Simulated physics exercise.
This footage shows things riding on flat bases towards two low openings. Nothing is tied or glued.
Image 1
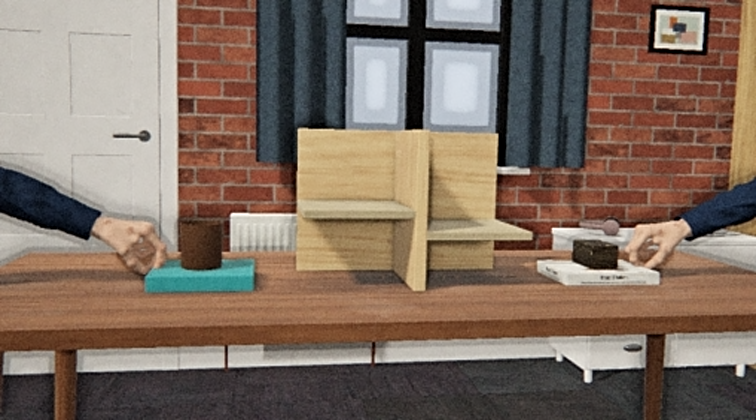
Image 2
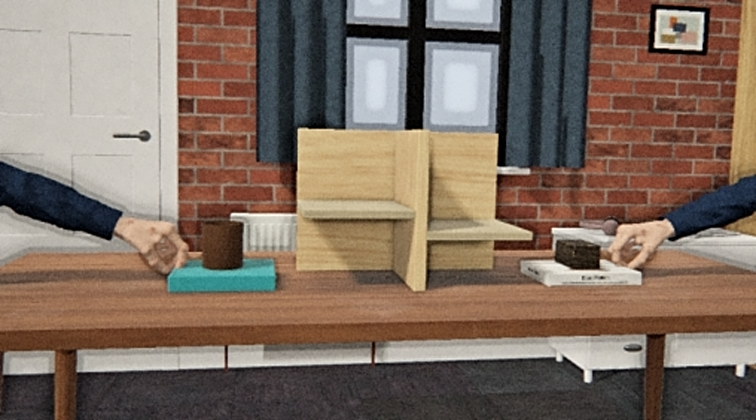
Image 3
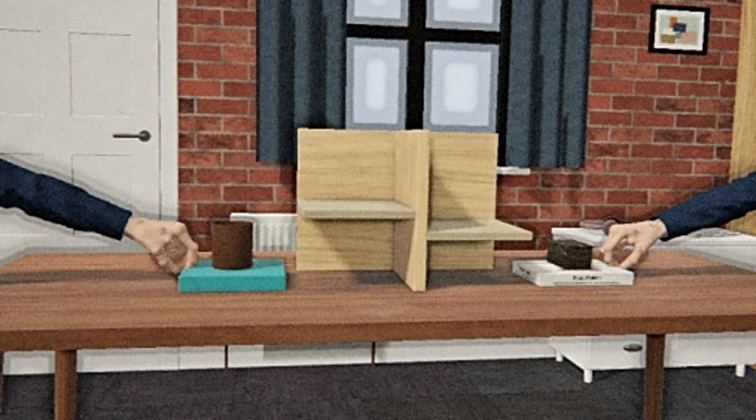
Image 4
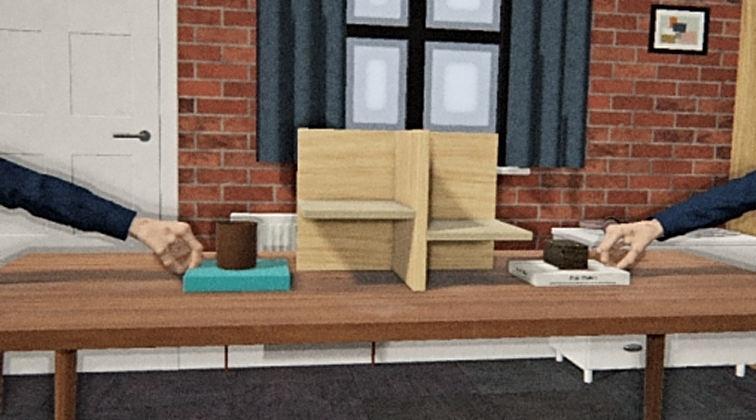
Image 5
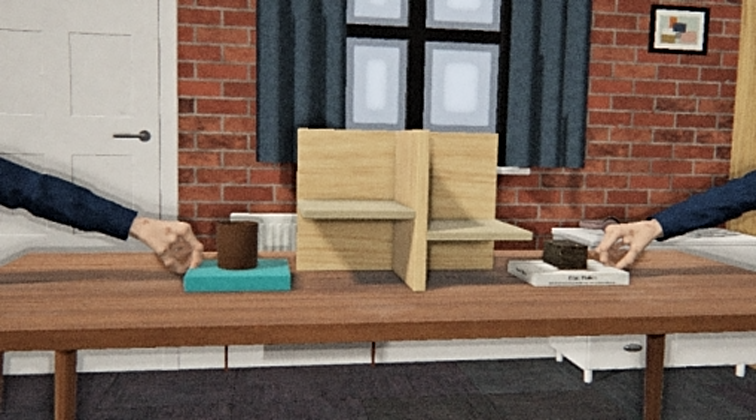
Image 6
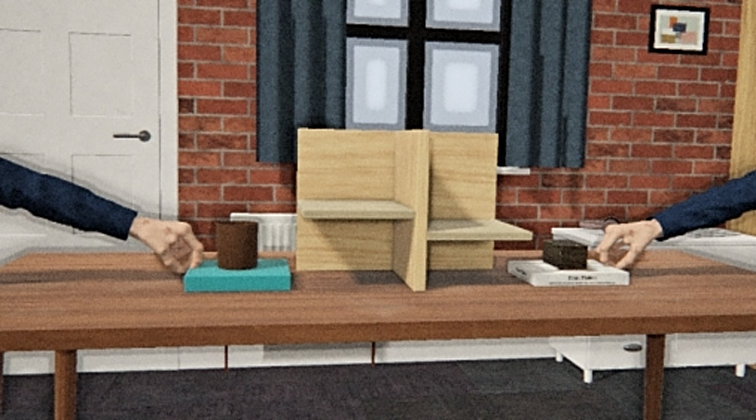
Two hands slid a brown beaker on a turquoise tray and a black block on a white packet inward from either side of a wooden shelf, slowing until they barely moved.
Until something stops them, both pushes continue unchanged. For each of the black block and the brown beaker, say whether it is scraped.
Scraped? Black block: No; brown beaker: No.
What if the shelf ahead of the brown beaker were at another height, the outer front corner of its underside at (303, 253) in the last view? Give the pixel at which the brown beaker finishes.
At rest at (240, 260).
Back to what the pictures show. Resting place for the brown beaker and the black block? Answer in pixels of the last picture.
So the brown beaker finishes at (345, 245), and the black block finishes at (464, 255).
Then, 0.98 s after the last picture, black block riding along near (530, 255); brown beaker riding along near (291, 245).
At rest, the black block passes below, near (464, 255); the brown beaker passes below, near (345, 245).
